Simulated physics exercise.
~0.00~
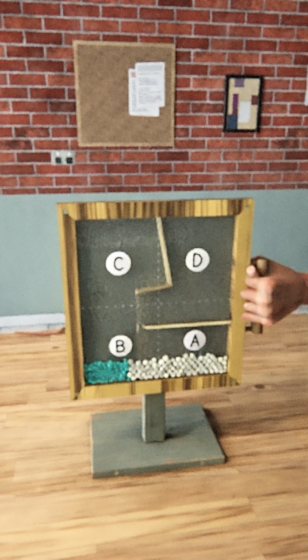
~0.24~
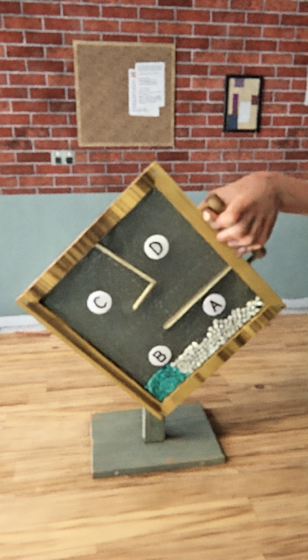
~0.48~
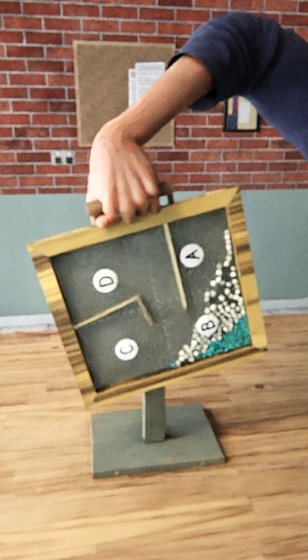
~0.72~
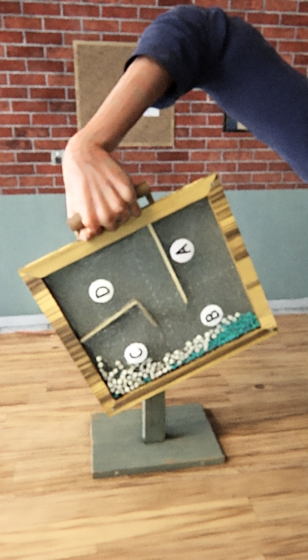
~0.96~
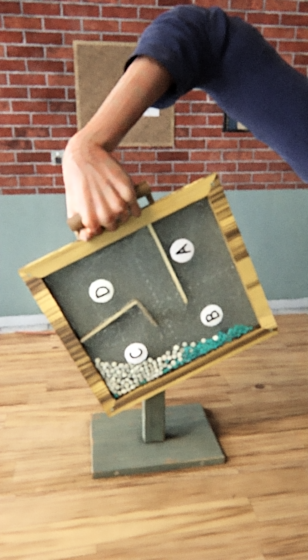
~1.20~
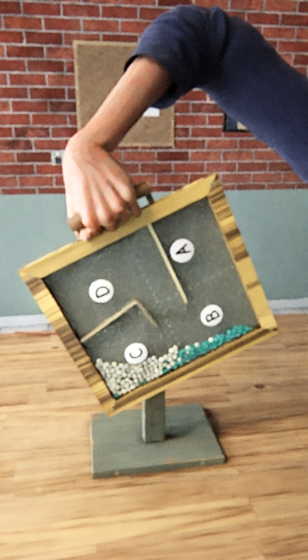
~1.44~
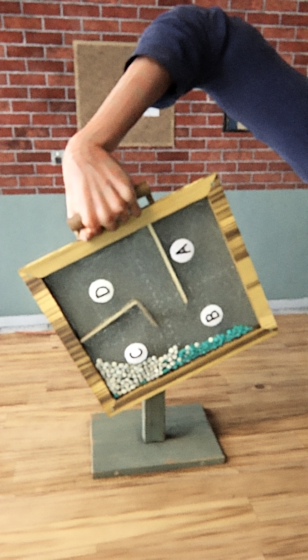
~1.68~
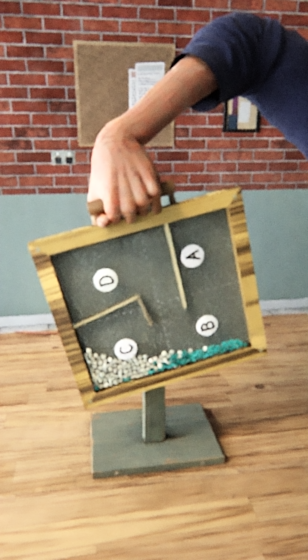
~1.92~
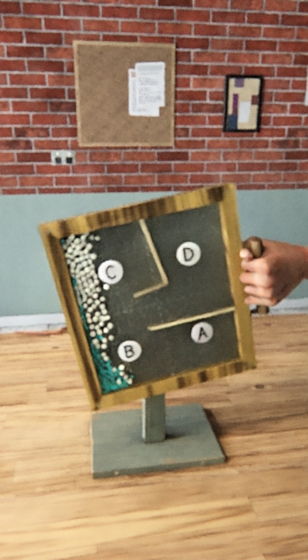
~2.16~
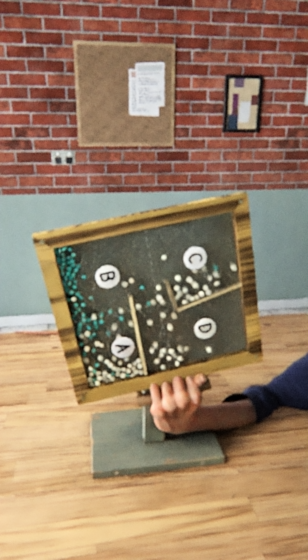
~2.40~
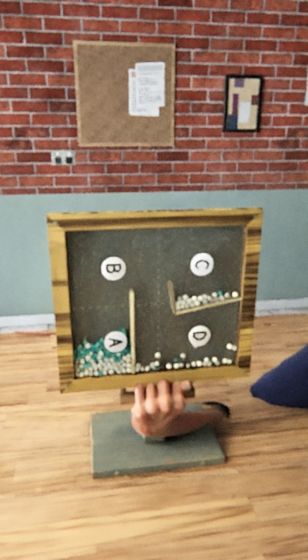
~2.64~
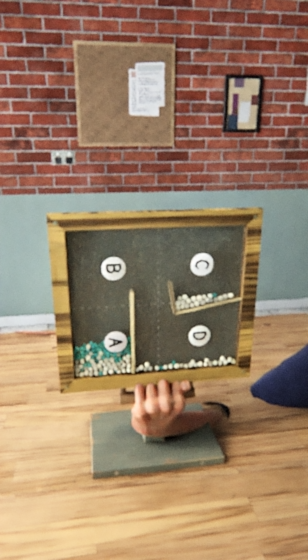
In a room with a brick wall and wooden floor, a hand turns a square framed case of white and turquoise beads anticlockwise, pauses, then swings it back past its start onto its other side, where most beads settle in quarter A, with others in D and on C's ledge.
